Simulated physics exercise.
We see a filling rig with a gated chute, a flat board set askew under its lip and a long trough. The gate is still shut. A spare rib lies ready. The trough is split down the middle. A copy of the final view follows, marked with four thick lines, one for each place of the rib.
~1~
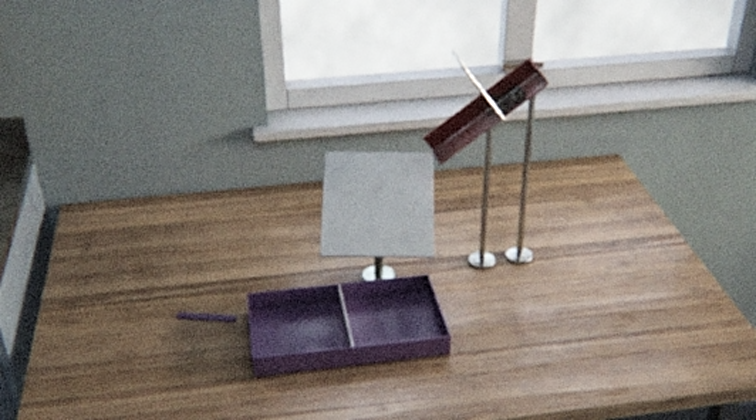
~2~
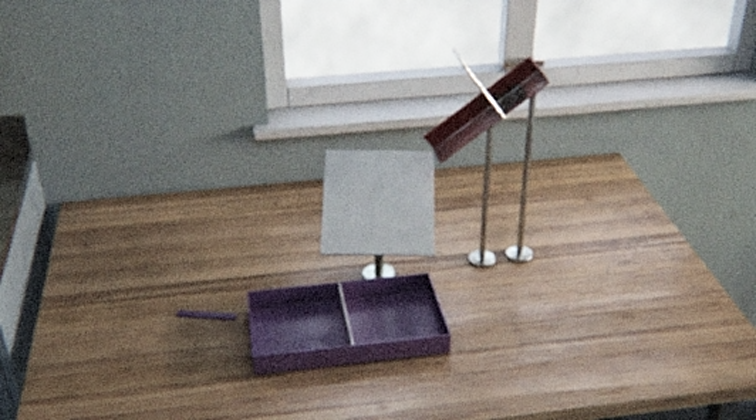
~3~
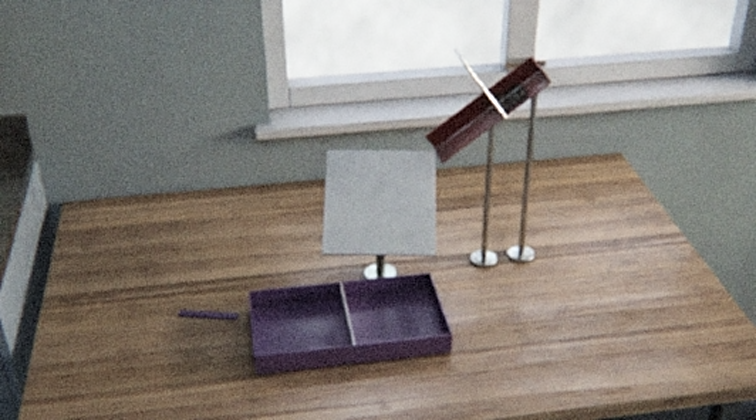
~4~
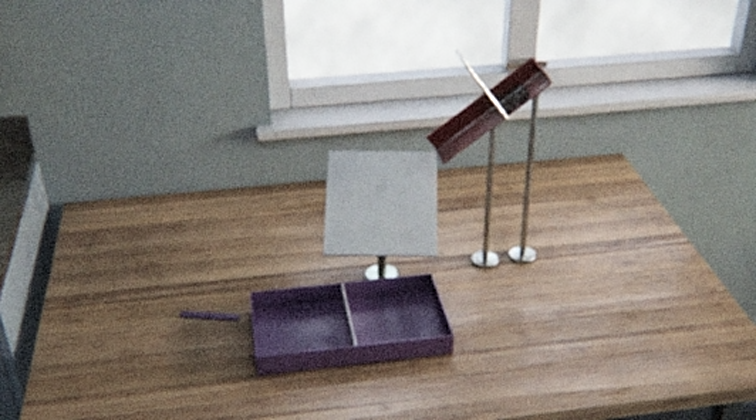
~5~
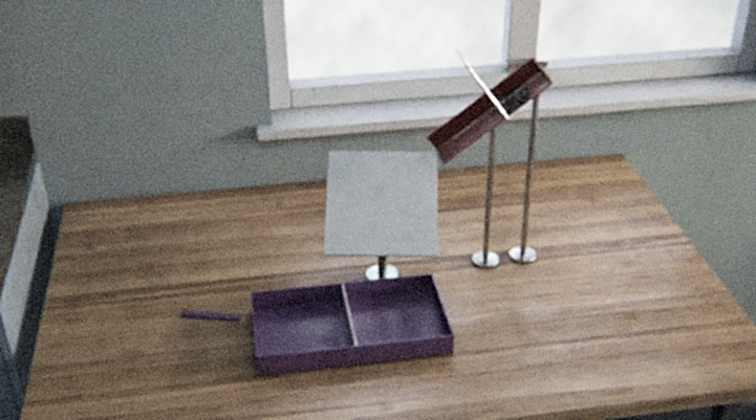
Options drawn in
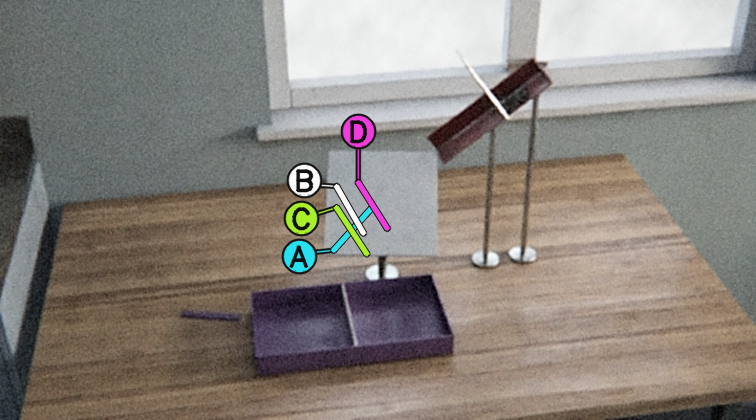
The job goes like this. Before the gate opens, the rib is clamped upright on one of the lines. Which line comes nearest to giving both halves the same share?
I would pick line A.
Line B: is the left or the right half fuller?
The right half.
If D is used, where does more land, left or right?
The right half.
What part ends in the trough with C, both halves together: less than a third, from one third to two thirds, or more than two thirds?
Line C gives more than two thirds.
On the marked copy, line A from (371, 207) to (333, 250); line B from (336, 186) to (363, 233); line C from (336, 207) to (366, 253); line D from (358, 182) to (387, 228).
For line A, of what is caught, about two thirds in the left half, about a third in the right.
For line B, of what is caught, a small part in the left half, nearly all in the right.
For line C, of what is caught, a small part in the left half, nearly all in the right.
For line D, of what is caught, a stray few in the left half, nearly all in the right.
